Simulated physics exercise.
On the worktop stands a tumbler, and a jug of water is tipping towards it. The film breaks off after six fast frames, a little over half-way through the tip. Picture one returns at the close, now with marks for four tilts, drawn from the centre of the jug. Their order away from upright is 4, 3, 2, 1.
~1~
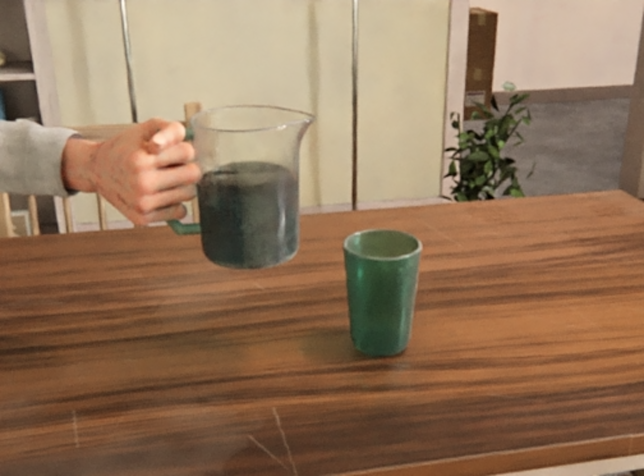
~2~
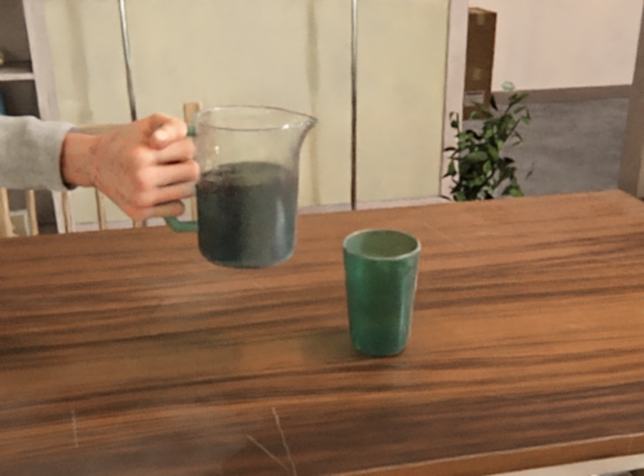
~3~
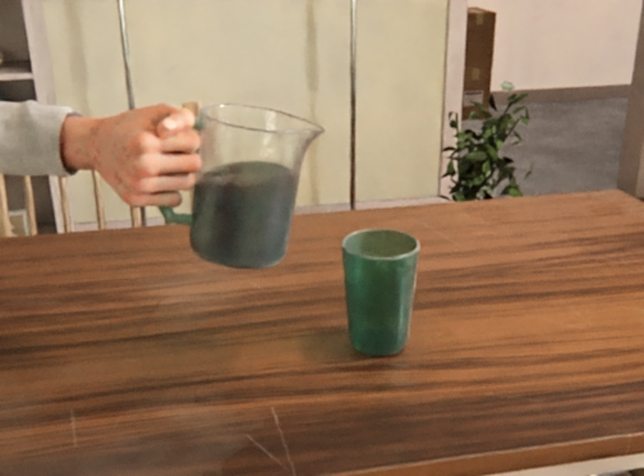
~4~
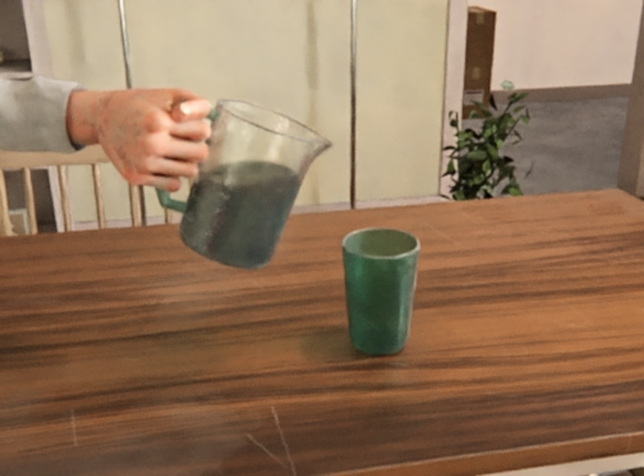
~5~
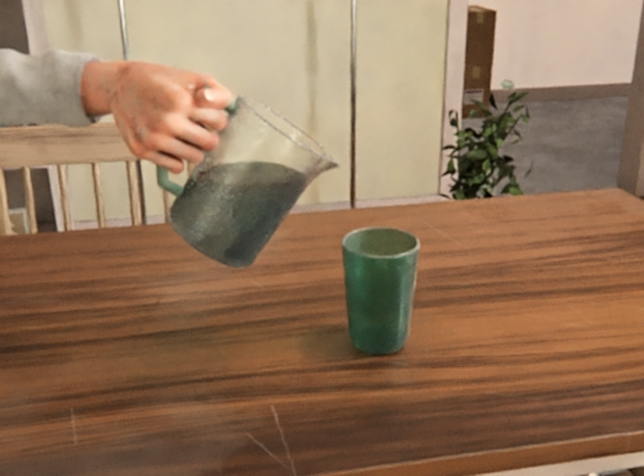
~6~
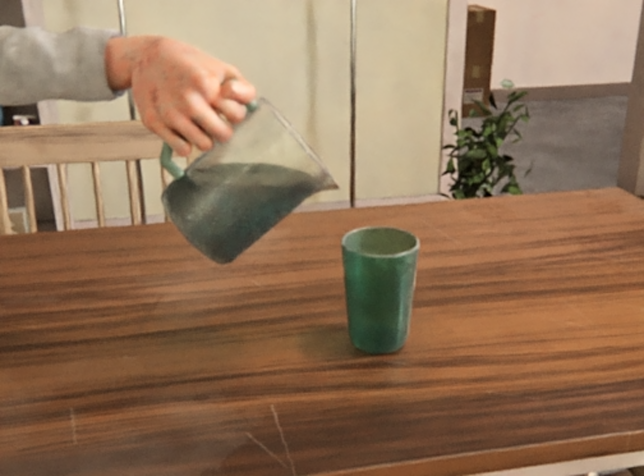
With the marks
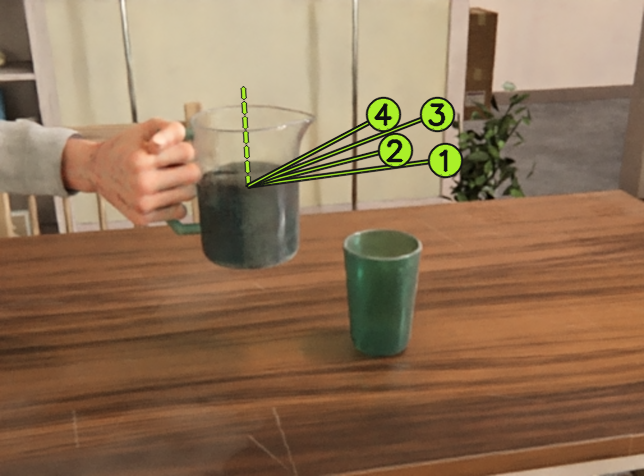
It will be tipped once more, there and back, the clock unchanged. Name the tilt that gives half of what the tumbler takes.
Mark 3 does it best.
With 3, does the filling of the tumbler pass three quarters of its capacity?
No.
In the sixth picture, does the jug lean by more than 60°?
No, it does not.
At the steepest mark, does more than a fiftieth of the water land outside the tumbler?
Yes, it does.
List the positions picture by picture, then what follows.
Upright, lip at (314, 117); rim of the tumbler round (382, 243); nothing has left yet.
Tipped about 3°, lip at (316, 120); nothing has left yet.
Tipped about 10°, lip at (323, 129); nothing has left yet.
Tipped about 22°, lip at (332, 143); nothing has left yet.
Tipped about 36°, lip at (338, 164); nothing has left yet.
Tipped about 50°, lip at (338, 186); nothing has left yet.
On the marked copy, 1 at (428, 161); 2 at (378, 152); 3 at (421, 119); 4 at (368, 122).
With 1, the tumbler ends with about 69 % of what it can hold; 16 % of the water is spilt.
With 2, the tumbler ends with about 66 % of what it can hold; 5 % of the water is spilt.
With 3, the tumbler ends with about 52 % of what it can hold.
With 4, the tumbler ends with about 33 % of what it can hold.
